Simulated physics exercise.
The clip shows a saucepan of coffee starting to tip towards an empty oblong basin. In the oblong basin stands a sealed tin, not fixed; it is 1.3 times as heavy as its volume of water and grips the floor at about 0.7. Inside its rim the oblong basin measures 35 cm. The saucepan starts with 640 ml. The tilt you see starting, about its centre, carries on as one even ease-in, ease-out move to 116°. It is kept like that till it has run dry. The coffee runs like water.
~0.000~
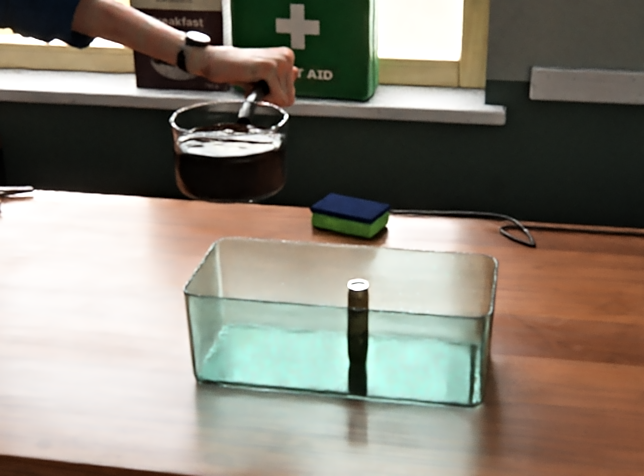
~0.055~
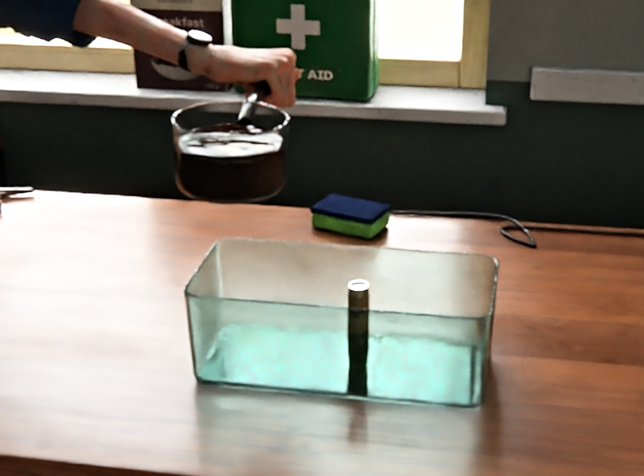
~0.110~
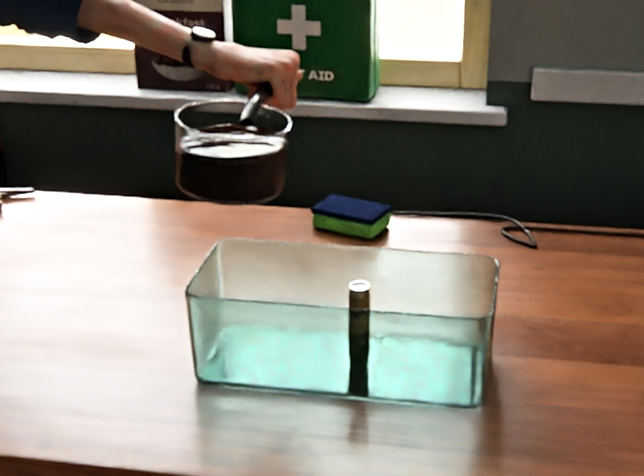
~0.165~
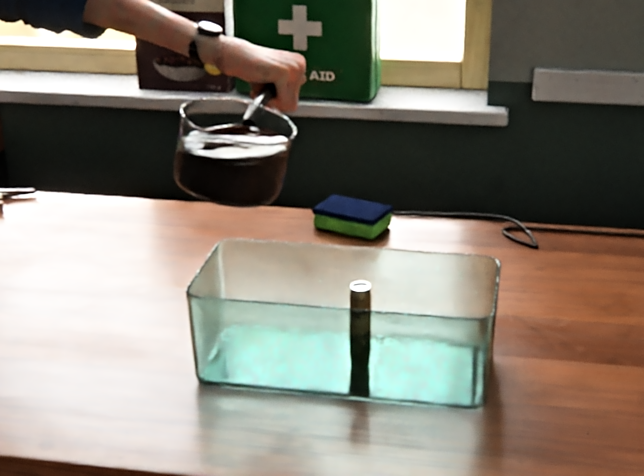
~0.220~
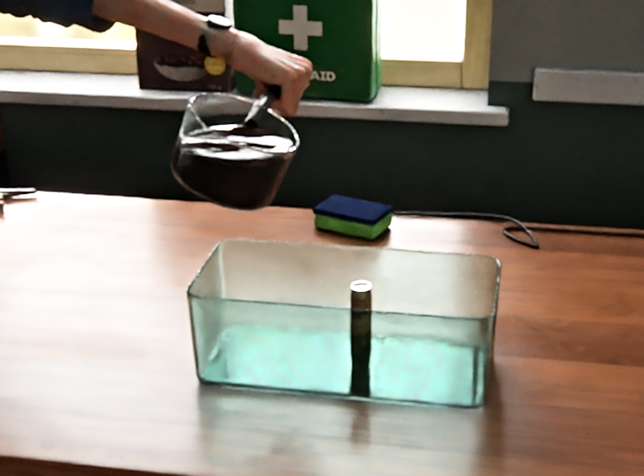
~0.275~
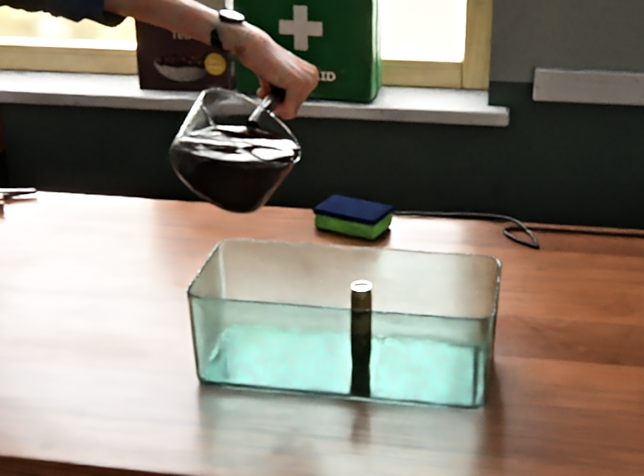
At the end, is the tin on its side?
It topples.
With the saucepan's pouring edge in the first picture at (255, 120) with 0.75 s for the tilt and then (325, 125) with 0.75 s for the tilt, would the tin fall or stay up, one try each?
First it remains upright; then it falls.
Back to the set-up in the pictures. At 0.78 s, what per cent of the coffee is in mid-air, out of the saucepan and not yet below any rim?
About 8 per cent.
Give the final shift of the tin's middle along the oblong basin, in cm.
About 8.5 cm.
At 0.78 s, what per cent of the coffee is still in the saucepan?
About 4 per cent.
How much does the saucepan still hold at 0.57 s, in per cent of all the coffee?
Near 32 in a hundred.
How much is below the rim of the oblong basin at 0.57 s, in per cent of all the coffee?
About 24 per cent.
After 0.57 s the tilt is 100° and 32 per cent is still to pour; the tin stands where it began.
After 0.78 s the tilt is 116° and 4 per cent is still to pour; the tin leans 9°.
After 1.01 s the tilt is 116° and 0 per cent is still to pour; the tin lies on its side.
After 1.25 s the tilt is 116° and 0 per cent is still to pour; the tin lies on its side.
In the end the tin lies on its side.
